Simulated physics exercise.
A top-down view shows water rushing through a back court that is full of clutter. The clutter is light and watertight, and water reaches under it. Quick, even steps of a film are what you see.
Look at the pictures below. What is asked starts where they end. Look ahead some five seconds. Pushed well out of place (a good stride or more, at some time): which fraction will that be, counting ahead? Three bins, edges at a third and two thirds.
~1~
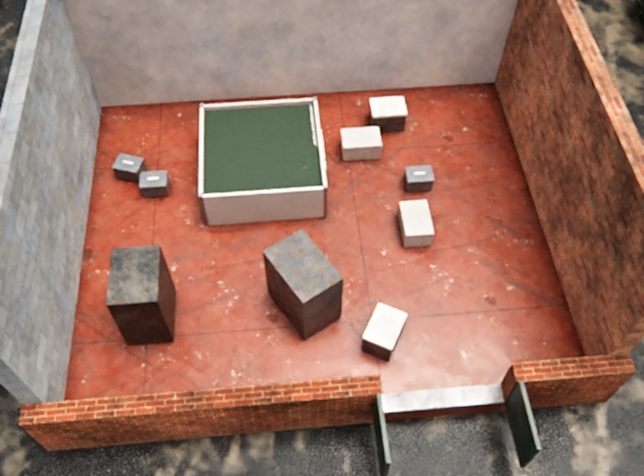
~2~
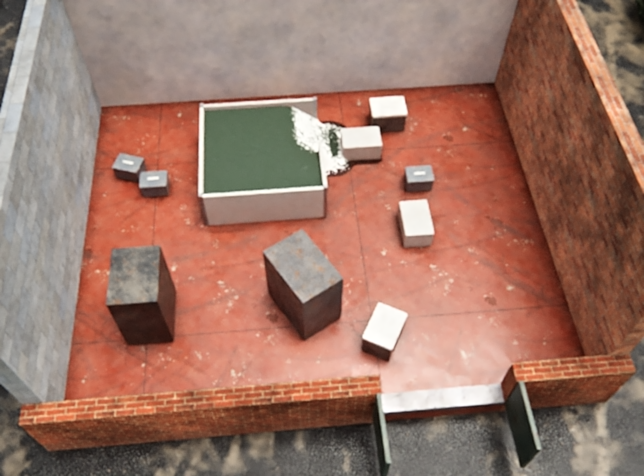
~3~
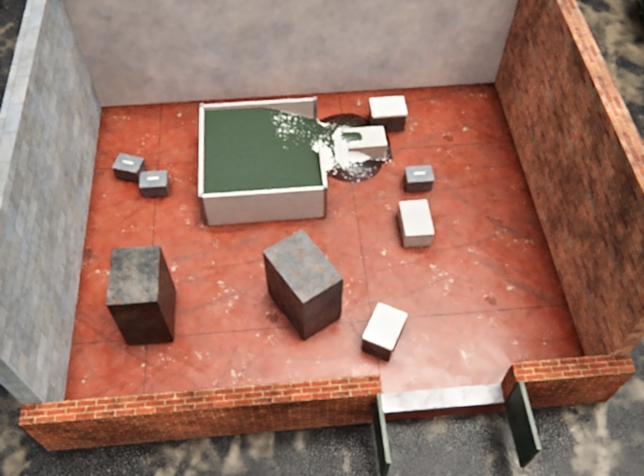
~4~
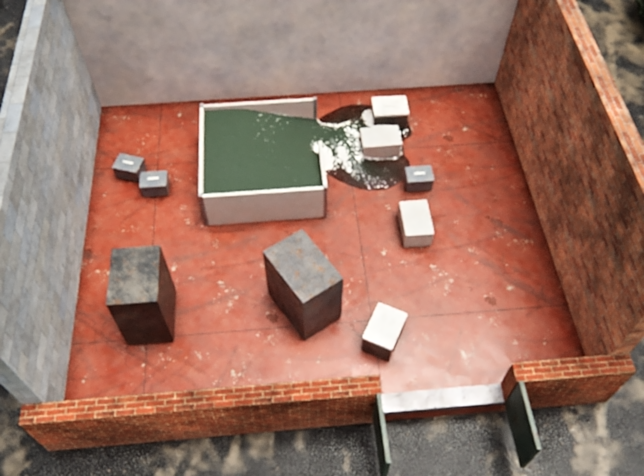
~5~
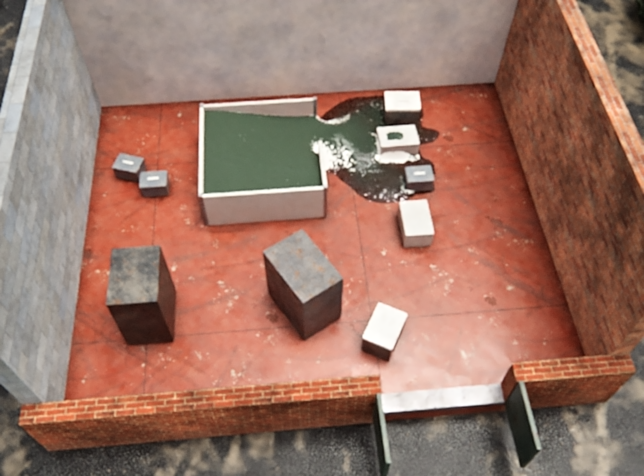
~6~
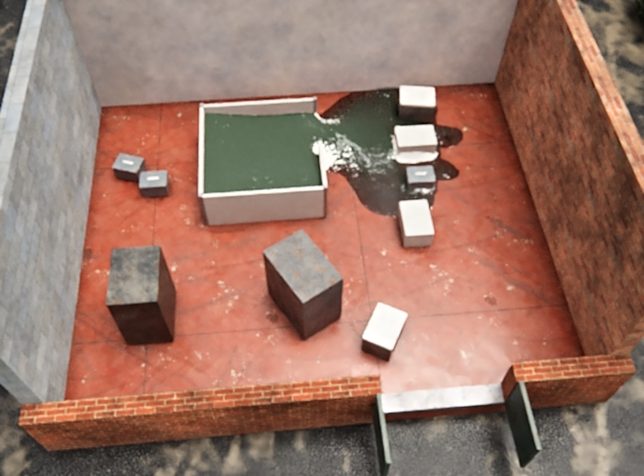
Bin: One third to two thirds.
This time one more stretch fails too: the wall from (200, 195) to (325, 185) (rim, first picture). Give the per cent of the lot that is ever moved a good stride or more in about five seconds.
Estimate: Roughly 40 per cent.
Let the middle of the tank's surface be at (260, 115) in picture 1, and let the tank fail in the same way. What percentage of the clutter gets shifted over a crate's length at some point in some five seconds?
Around 10 in a hundred.
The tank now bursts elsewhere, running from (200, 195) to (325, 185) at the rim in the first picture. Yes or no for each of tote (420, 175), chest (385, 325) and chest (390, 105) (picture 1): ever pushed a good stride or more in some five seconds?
Object by object: Less than that, displaced that much, less than that.
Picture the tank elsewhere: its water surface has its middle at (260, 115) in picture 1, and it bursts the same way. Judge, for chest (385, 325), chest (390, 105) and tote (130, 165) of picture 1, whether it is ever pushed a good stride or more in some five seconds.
Well, the first one didn't get far, the second got driven a long way, and the third didn't get far.
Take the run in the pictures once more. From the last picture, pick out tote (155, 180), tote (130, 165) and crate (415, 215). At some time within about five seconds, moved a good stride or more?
In sequence: Fell short, fell short, fell short.
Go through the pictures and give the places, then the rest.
In the first frame, a crate at (361, 137) rests on the ground; a chest at (388, 106), on the bottom; 0 of 7 have shifted.
In the second frame, a crate at (361, 137), on the bottom; a chest at (388, 106) rests on the ground; 0 of 7 have shifted.
In the third frame, a crate at (366, 137), on the bottom, close to its start; a chest at (388, 106), on the bottom; 1 of 7 have shifted.
In the fourth frame, a crate at (381, 136) rests on the ground, a stride from its start; a chest at (390, 105) rests on the ground, close to its start; 1 of 7 have shifted.
In the fifth frame, a crate at (398, 136), on the bottom, a stride from its start; a chest at (403, 100), on the bottom, close to its start; 2 of 7 have shifted.
In the sixth frame, a crate at (416, 136), on the bottom, a stride from its start; a chest at (418, 96), on the bottom, a stride from its start; 2 of 7 have shifted.
A moment on, 2 of 7 are well off their spots; 0 afloat.
Next, 3 of 7 are well off their spots; 2 afloat.
Later, 3 of 7 are well off their spots; 3 afloat.
In the end, 3 of 7 are well off their spots, and 3 have been at some point; 2 afloat.
